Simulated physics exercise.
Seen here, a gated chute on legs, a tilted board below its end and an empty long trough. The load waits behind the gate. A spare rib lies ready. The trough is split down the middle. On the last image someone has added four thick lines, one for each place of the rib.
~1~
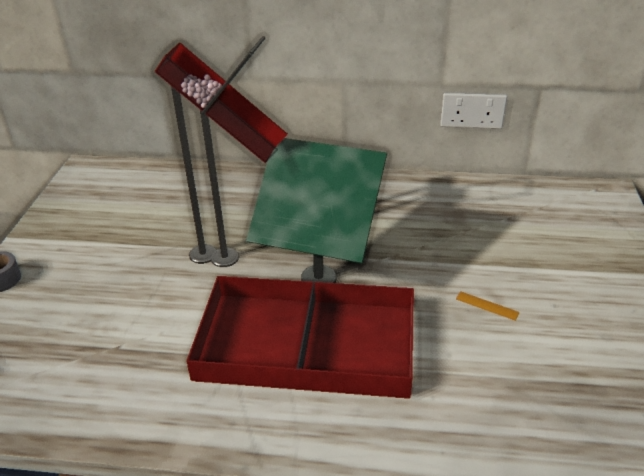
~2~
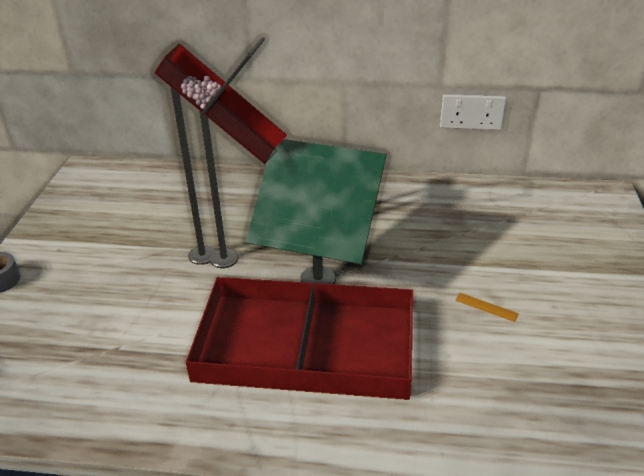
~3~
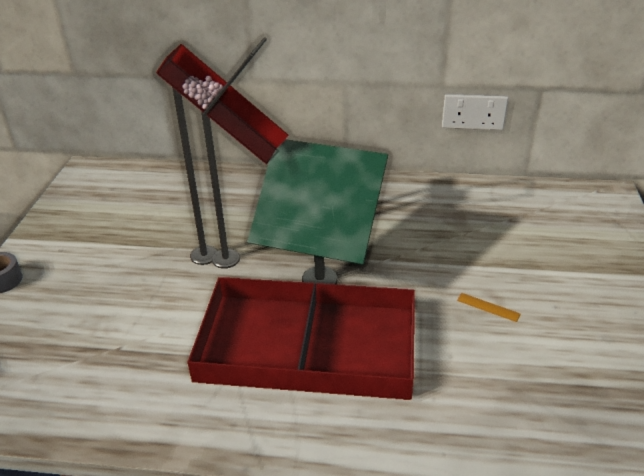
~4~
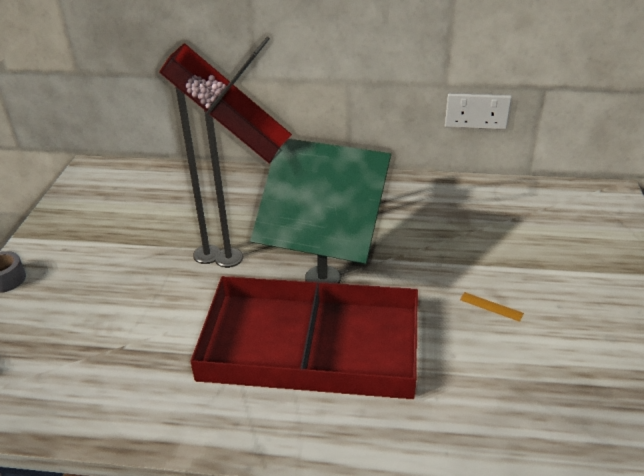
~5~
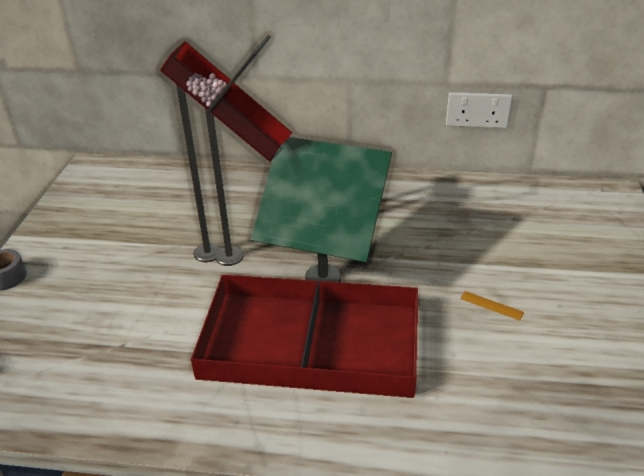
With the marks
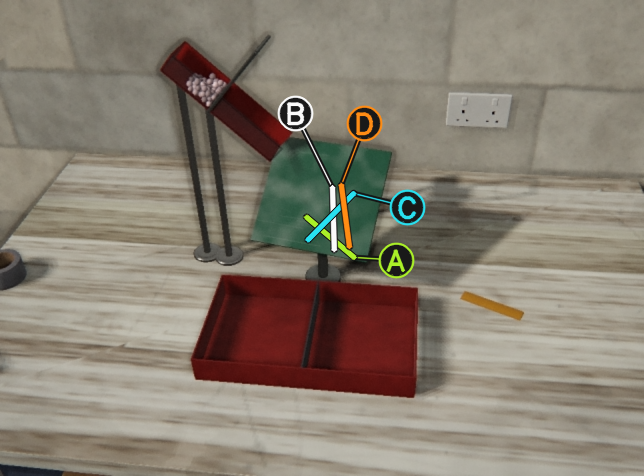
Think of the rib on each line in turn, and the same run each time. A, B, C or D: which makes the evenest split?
B works best here.
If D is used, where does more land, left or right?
Right.
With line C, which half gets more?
Left.
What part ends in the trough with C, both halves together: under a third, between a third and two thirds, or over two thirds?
It is over two thirds.
On the marked copy, line A from (306, 217) to (354, 257); line B from (332, 187) to (334, 249); line C from (353, 193) to (307, 239); line D from (341, 185) to (349, 246).
With A, of what is caught, close to a quarter in the left half, the bulk in the right.
With B, of what is caught, close to half in the left half, close to half in the right.
With C, of what is caught, all but a few in the left half, a small share in the right.
With D, of what is caught, close to a quarter in the left half, the bulk in the right.
